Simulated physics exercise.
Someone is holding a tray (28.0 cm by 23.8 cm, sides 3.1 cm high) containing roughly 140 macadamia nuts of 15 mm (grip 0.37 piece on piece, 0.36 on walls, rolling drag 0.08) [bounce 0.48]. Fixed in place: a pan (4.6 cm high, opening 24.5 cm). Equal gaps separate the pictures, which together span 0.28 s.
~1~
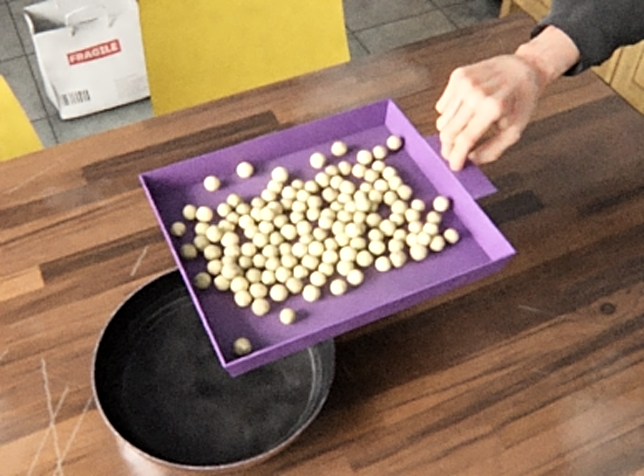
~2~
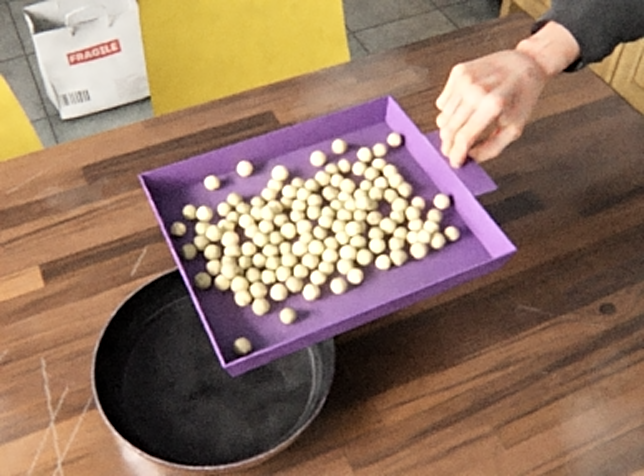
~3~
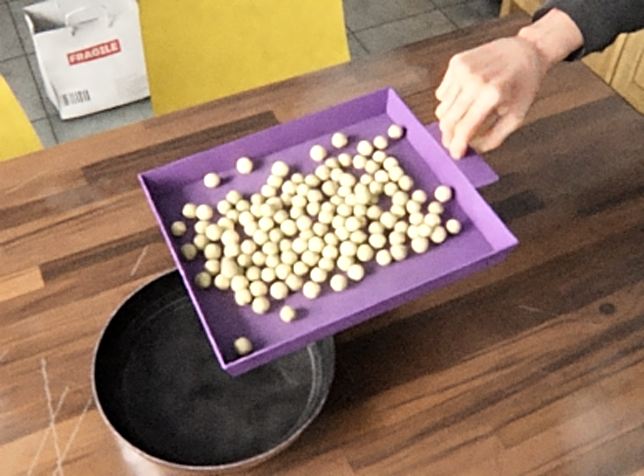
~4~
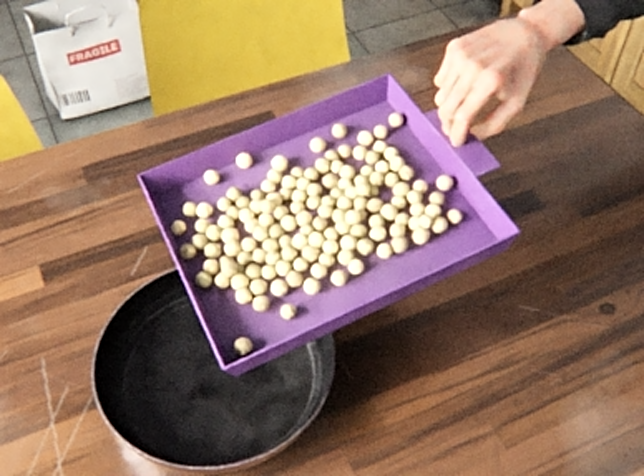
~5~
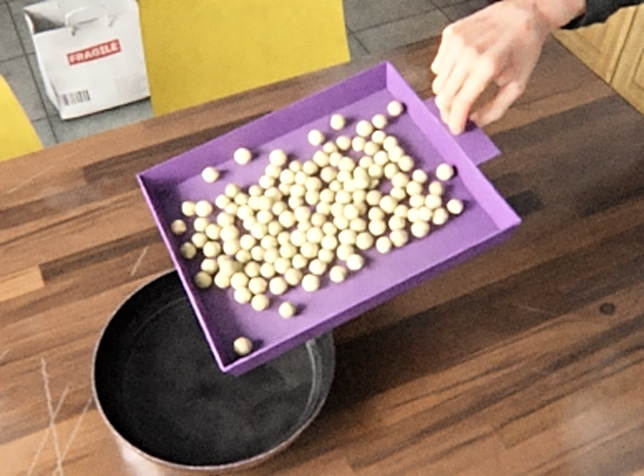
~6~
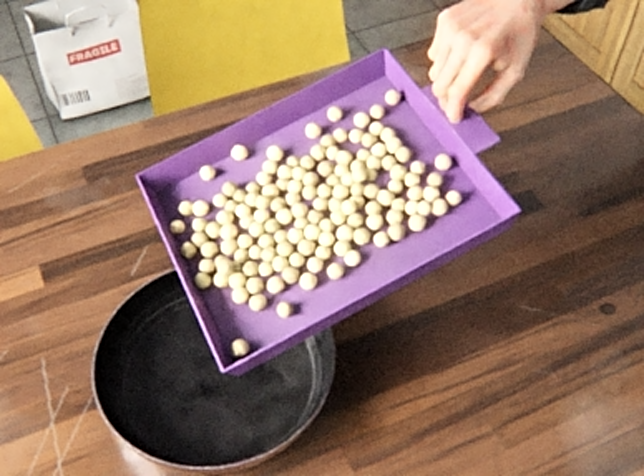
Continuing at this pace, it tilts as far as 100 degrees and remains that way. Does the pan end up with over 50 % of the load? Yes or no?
Yes.
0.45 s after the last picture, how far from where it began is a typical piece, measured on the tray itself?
I'd put it at about 7 cm.
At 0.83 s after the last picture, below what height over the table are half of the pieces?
My estimate would be around 20 cm.
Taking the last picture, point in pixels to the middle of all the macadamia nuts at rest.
Near pixel (178, 391).
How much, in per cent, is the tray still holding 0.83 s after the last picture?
About 100 percent of the load is still on the tray.
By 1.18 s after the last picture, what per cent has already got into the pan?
Estimate: Close to 10 in a hundred.
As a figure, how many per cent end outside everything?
About 15%.
Then, 0.45 s after the last picture, tilt 44 degrees; tray 100 %; middle of all pieces on or above the table near (241, 230).
Then, 0.83 s after the last picture, tilt 69 degrees; tray 100 %; middle of all pieces on or above the table near (218, 228).
Then, 1.18 s after the last picture, tilt 92 degrees; tray 55 %, pan 10 %, in the air 35 %; middle of all pieces on or above the table near (177, 291).
Then, 1.52 s after the last picture, tilt 100 degrees; outside 15 %, pan 85 %; middle of all pieces on or above the table near (166, 379).
In the end, outside 15 %, pan 85 %.
